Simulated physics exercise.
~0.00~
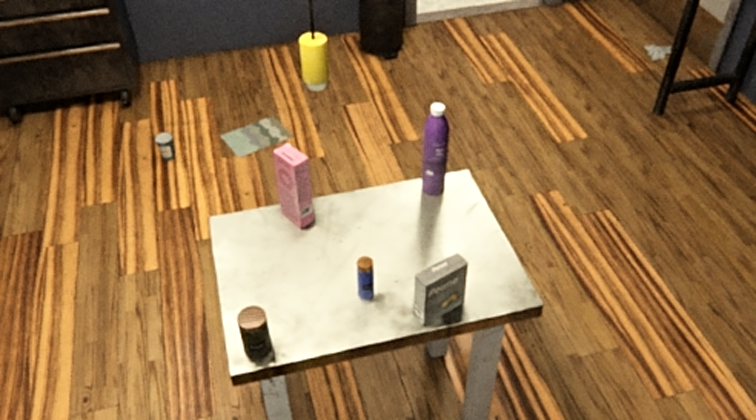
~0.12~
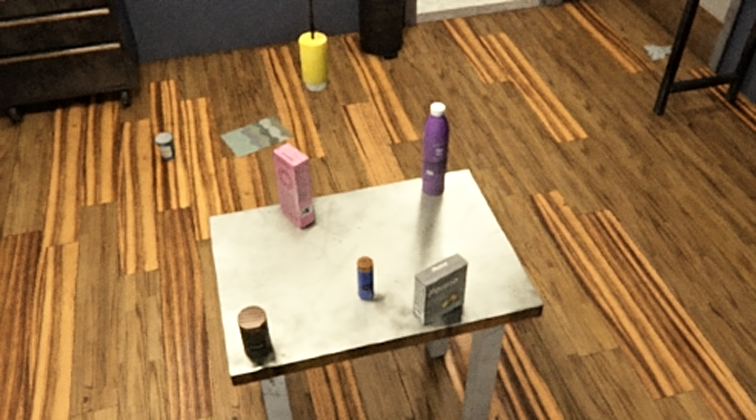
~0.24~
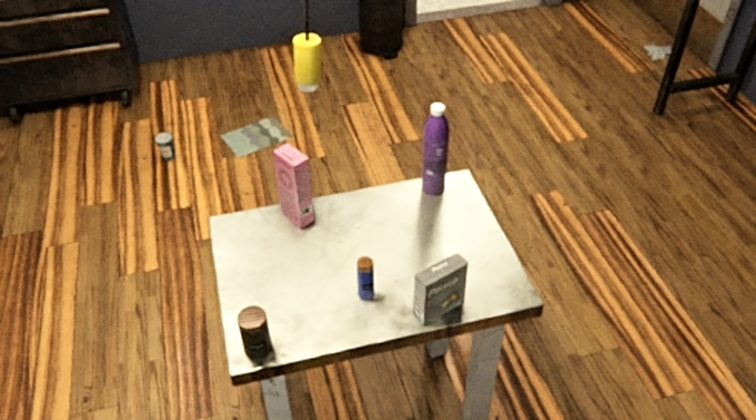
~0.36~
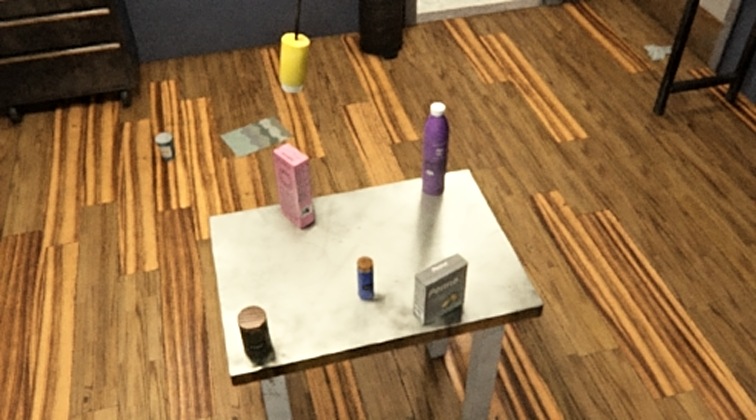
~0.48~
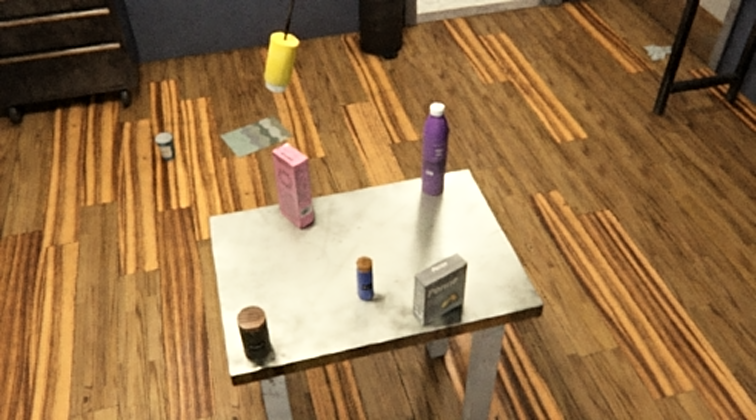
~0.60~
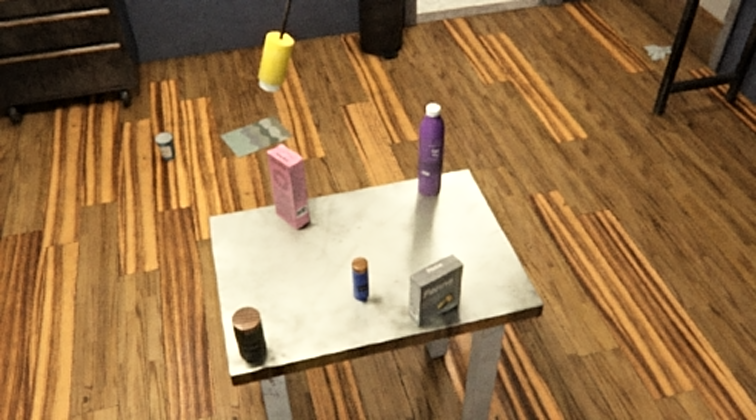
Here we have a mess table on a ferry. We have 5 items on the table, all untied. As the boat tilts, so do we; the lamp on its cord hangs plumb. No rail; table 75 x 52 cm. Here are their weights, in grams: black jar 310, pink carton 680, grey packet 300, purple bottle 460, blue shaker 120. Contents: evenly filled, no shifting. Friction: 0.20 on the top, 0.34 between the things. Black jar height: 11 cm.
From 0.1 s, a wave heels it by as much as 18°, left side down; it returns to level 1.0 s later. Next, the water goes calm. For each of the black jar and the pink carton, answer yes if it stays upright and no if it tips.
Black jar no, pink carton yes.
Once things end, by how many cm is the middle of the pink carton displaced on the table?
Net shift near 13 cm.
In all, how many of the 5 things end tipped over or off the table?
The answer is 1.
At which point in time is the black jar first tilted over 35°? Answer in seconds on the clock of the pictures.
Around 0.9 s on the clock.
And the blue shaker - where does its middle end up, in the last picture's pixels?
Rest position, about (317, 288) px.
Around 0.80 s, floor tilted 12°, left side down; pink carton shifted 7 cm near (269, 191); black jar shifted 6 cm near (227, 338); purple bottle shifted 6 cm.
Around 1.00 s, floor tilted 2°, left side down; black jar now off the table; pink carton shifted 12 cm near (249, 194); purple bottle shifted 12 cm.
Around 1.30 s, boat level; pink carton shifted 13 cm near (246, 195); purple bottle shifted 12 cm; grey packet shifted 12 cm.
Finally (1.6 s), off the table and tipped over, black jar; not toppled but over 5 cm from the start, pink carton, grey packet, purple bottle and blue shaker. In the last view, pink carton near (246, 195).
